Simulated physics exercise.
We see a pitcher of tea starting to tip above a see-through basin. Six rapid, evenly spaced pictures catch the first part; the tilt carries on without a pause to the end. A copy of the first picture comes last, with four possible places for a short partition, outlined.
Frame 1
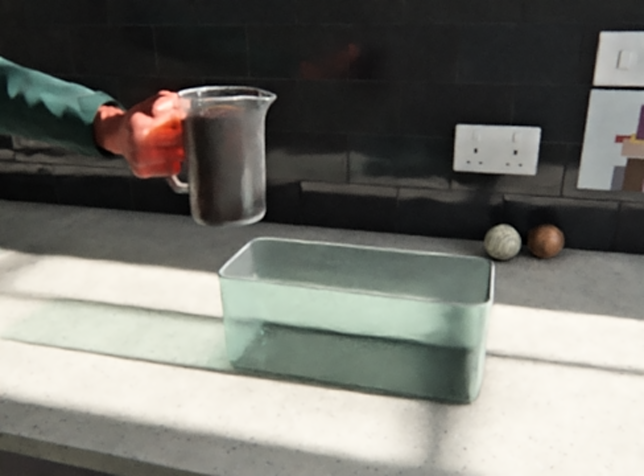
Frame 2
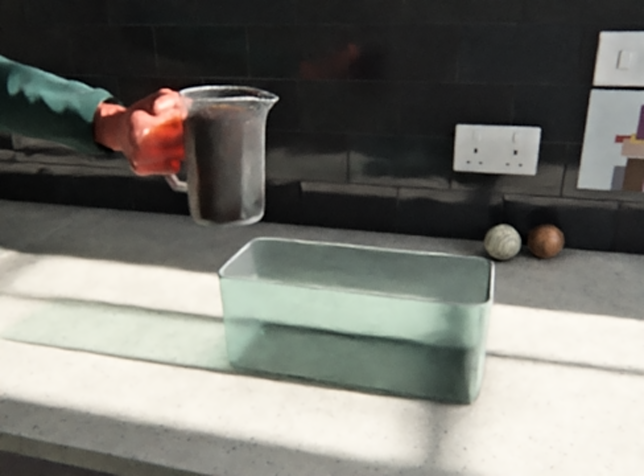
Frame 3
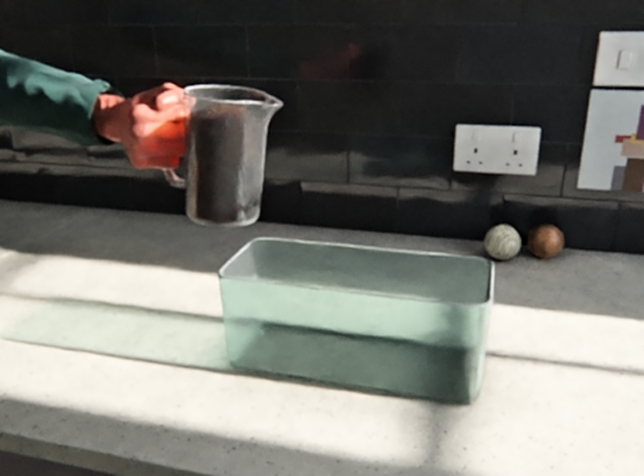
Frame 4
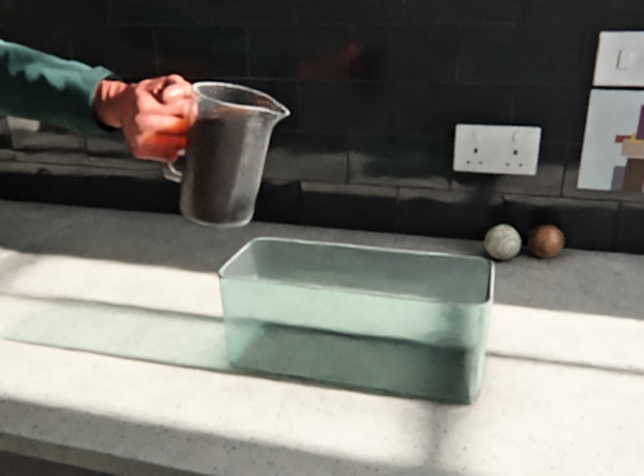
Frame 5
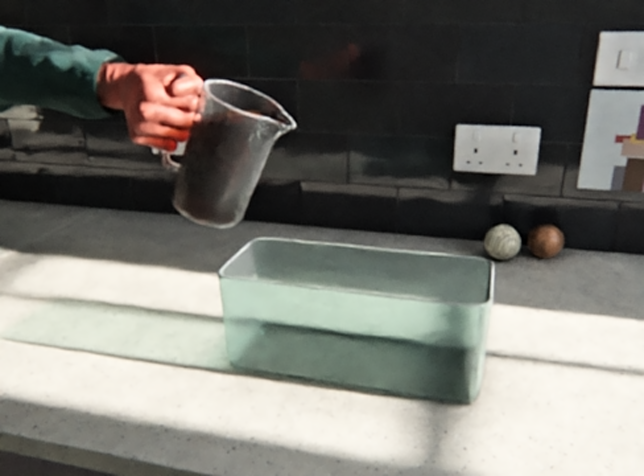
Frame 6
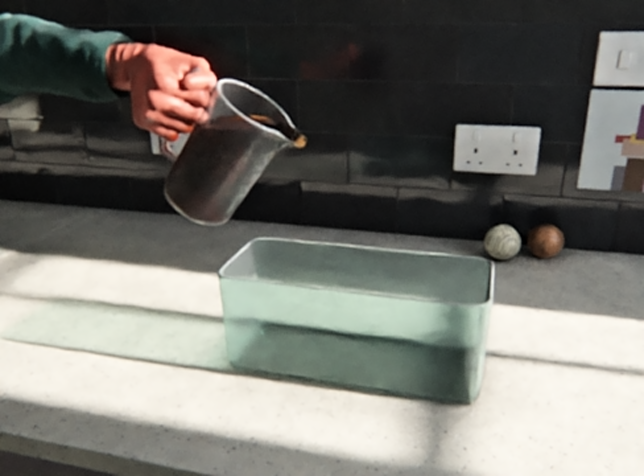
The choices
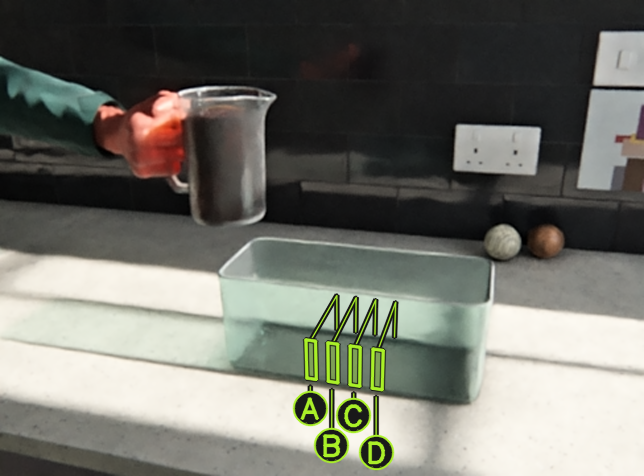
A hand in a green sleeve tilting a clear pitcher of tea rightward above a see-through basin, tea reaching the lip.
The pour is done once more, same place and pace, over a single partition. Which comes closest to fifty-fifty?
B.
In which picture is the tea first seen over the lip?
In picture 6.
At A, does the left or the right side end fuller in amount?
The right one.
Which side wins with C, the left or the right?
The left side.
In lime, A at (310, 386); B at (331, 389); C at (353, 393); D at (376, 396).
If A is chosen, about 19 % ends left of the wall and 80 % right of it.
If B is chosen, about 54 % ends left of the wall and 44 % right of it.
If C is chosen, about 88 % ends left of the wall and 8 % right of it; 4 % is lost outside.
If D is chosen, about 95 % ends left of the wall and 4 % right of it.
